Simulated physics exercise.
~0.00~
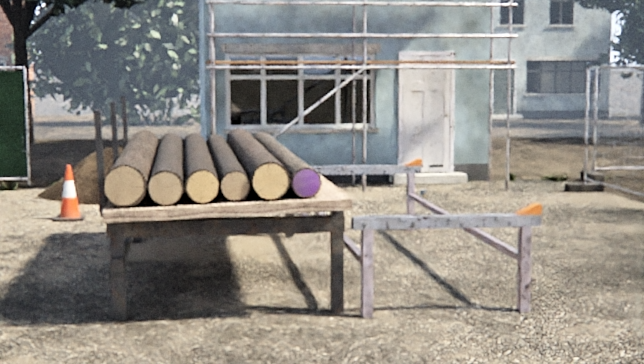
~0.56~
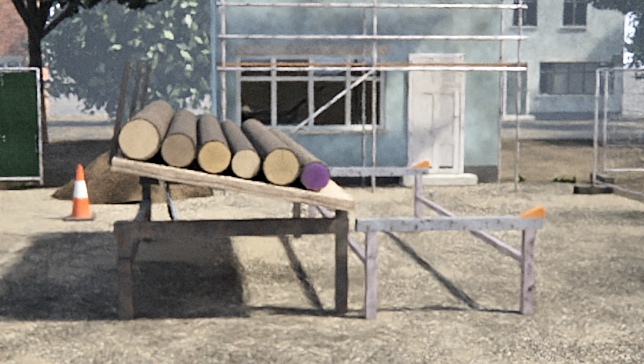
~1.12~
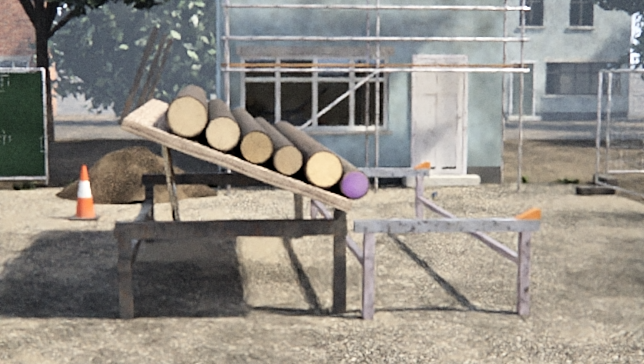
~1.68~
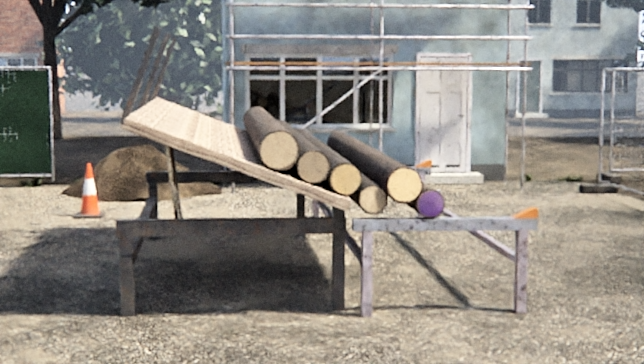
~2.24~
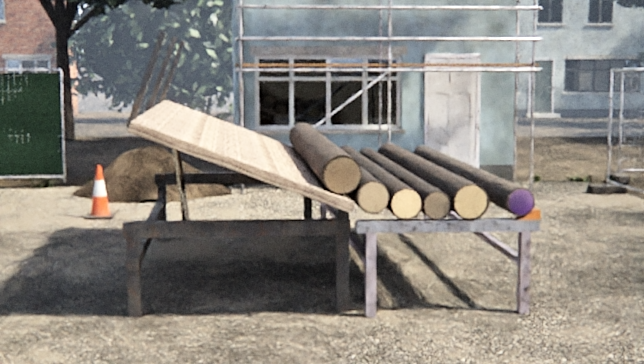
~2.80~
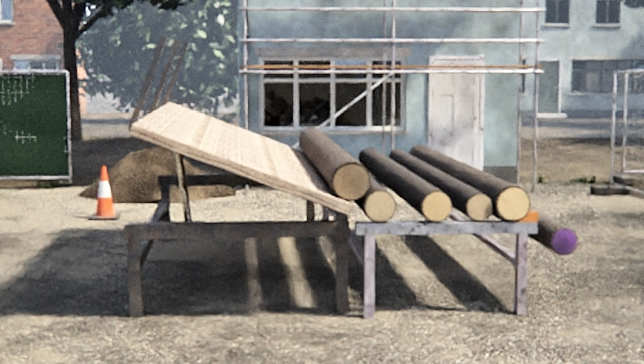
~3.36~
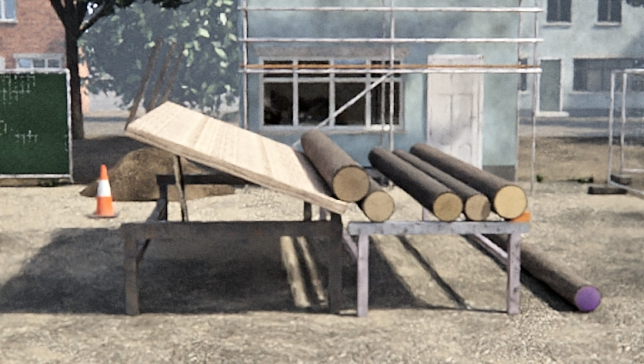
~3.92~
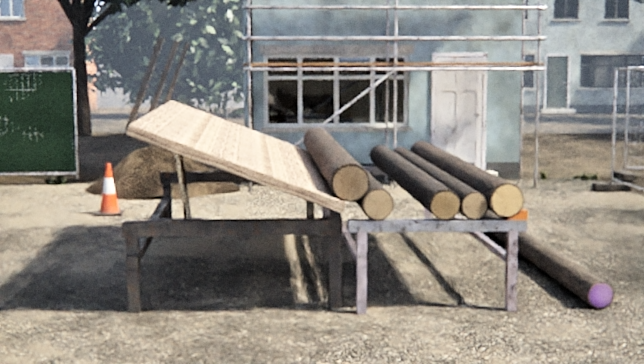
Timber poles roll right down a tilting deck onto a rack, and the purple-marked one drops off.
